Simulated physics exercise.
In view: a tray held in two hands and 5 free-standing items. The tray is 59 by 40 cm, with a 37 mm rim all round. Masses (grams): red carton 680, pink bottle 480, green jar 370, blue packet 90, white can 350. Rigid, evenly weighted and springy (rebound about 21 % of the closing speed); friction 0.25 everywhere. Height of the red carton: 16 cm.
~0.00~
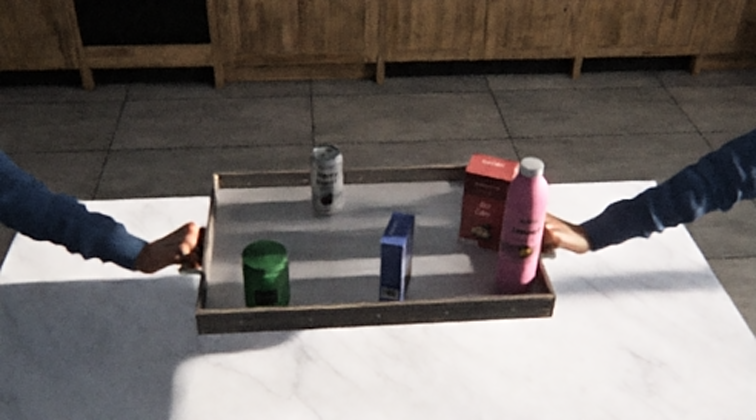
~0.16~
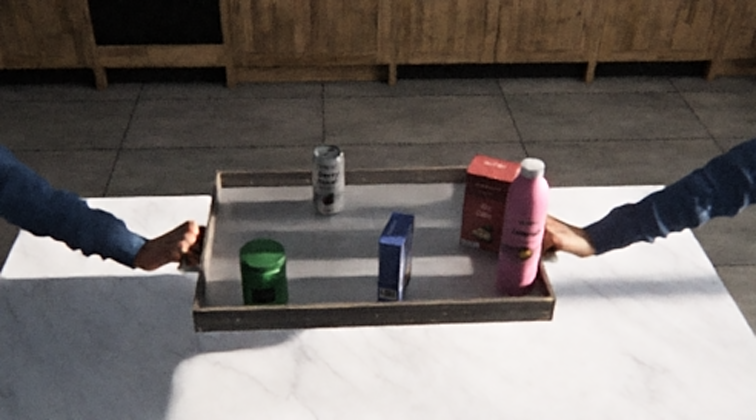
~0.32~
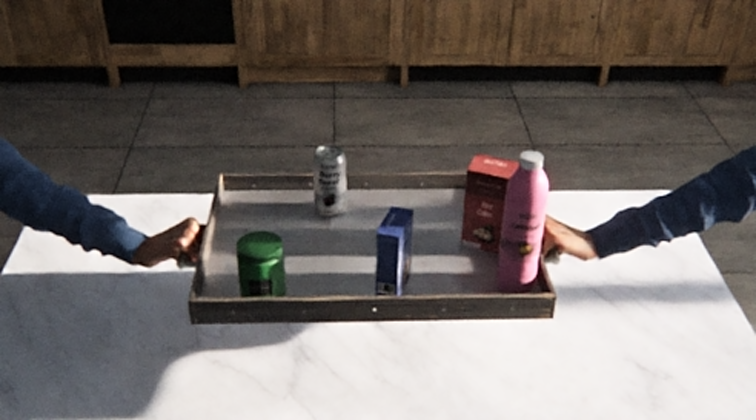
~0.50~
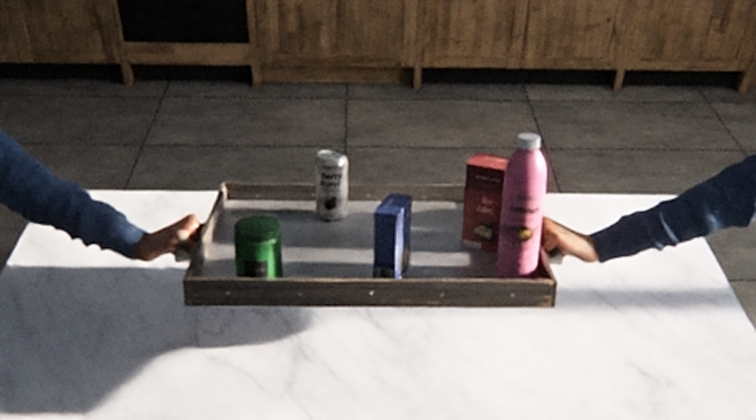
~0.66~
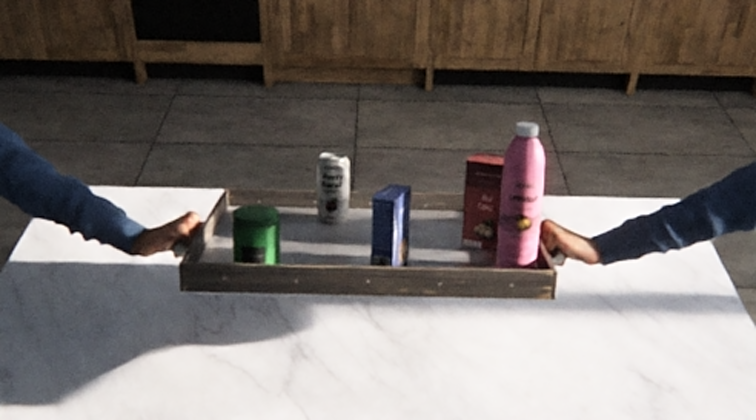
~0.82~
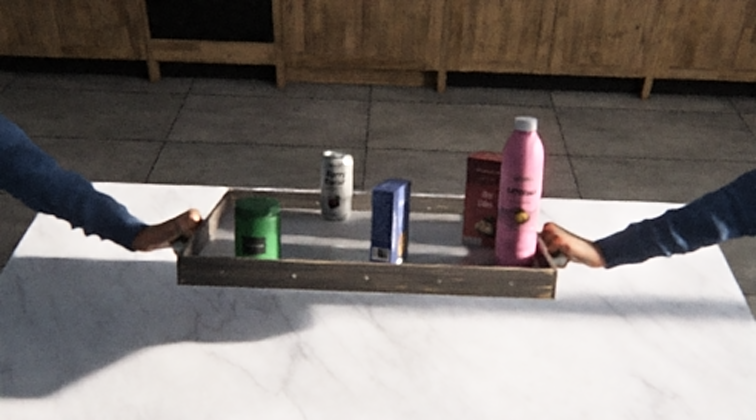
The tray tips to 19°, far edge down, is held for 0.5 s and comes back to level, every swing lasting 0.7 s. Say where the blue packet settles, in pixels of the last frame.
It ends at about (400, 166).
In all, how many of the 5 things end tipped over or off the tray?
In all, 2.
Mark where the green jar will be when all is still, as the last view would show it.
Near (278, 168).
After 1.12 s, tray at 19°, far edge down; blue packet slid 14 cm near (391, 206); pink bottle slid 15 cm; red carton slid 14 cm.
After 1.42 s, tray at 18°, far edge down; blue packet tipped 8° from how it sat near (394, 181); pink bottle tipped 18° from how it sat; red carton tipped 18° from how it sat.
At rest (3.0 s), tipped over on the tray, red carton and pink bottle; not toppled but over 5 cm from the start, green jar and blue packet; white can in place, give or take 5 cm. Seen from the same camera at the end, blue packet near (400, 166).
